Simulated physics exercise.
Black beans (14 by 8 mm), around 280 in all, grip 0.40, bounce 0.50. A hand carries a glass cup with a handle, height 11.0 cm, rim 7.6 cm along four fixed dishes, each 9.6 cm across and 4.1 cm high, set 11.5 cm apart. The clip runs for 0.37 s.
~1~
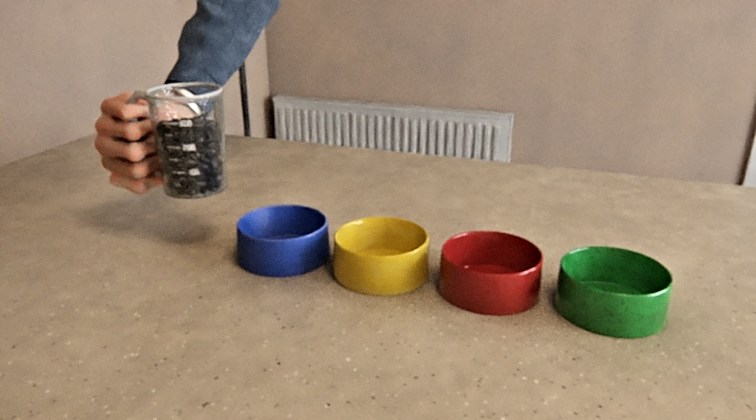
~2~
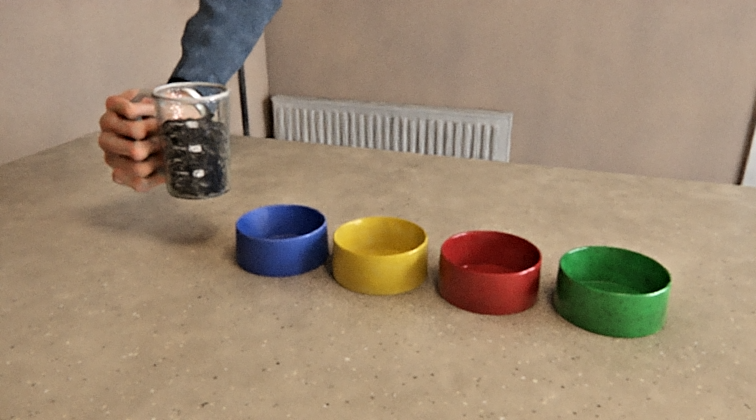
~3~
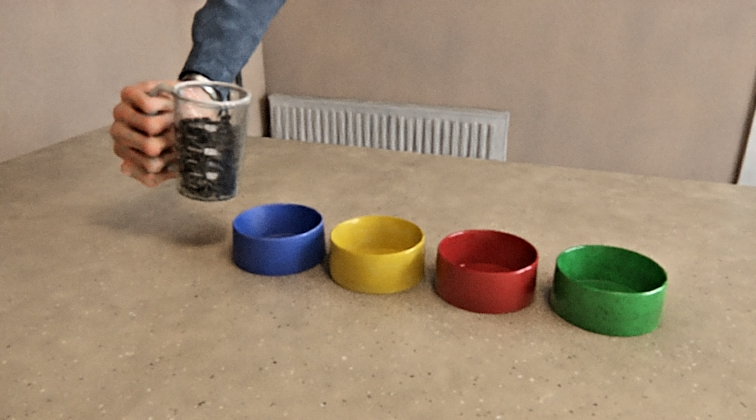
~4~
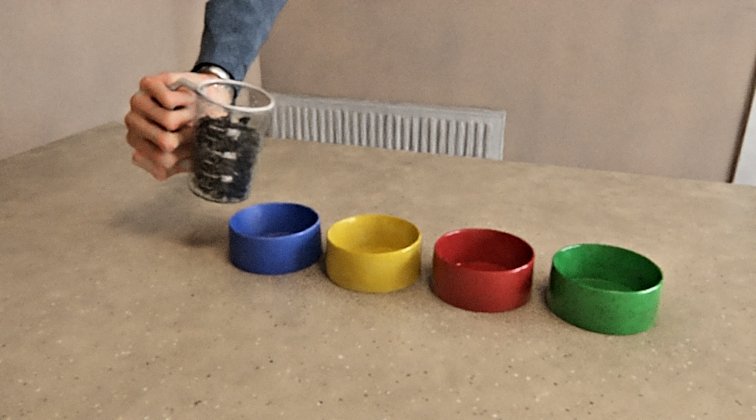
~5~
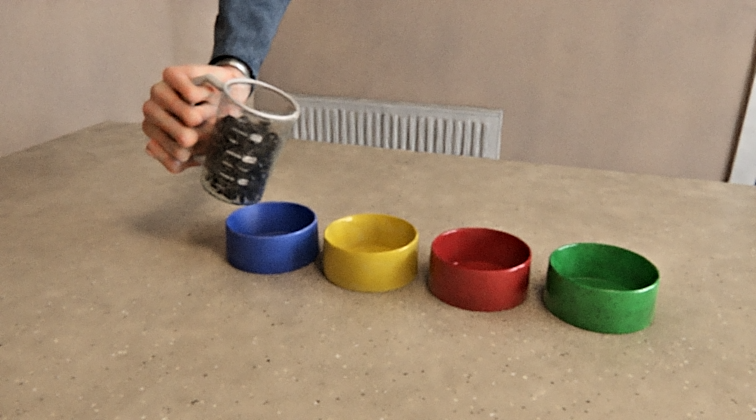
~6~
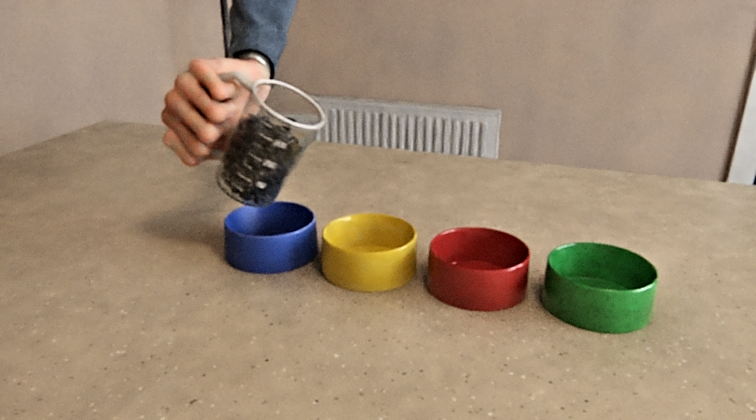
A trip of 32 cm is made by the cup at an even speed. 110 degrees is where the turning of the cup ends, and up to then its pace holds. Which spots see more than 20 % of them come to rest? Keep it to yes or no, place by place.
Place by place: Red dish yes, blue dish no, green dish no, yellow dish no, counter yes.
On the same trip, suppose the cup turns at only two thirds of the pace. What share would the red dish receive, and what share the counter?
The red dish 50, the counter 50.
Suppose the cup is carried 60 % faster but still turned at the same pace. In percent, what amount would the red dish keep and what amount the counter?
Then the red dish gets 50 and the counter 50.
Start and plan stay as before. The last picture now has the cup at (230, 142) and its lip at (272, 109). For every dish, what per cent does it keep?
Red: 50 / blue: 0 / green: 0 / yellow: 0.
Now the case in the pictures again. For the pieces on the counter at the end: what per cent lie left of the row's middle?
Roughly 0 %.
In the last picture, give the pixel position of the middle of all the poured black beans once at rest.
Somewhere around (519, 281) in the final frame.
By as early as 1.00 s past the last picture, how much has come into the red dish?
Some 20 per cent.
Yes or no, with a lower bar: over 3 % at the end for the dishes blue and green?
Checking blue: It falls short; checking green: It clears.
Then, 0.38 s after the last picture, tilt 69 degrees; cup holds 100 %.
Then, 0.63 s after the last picture, tilt 94 degrees; cup holds 95 %.
Then, 1.00 s after the last picture, tilt 110 degrees; cup holds 45 %, red 20 %, green 10 %.
In the end, red 45 %, blue 0 %, green 10 %, yellow 0 %, counter 50 %.
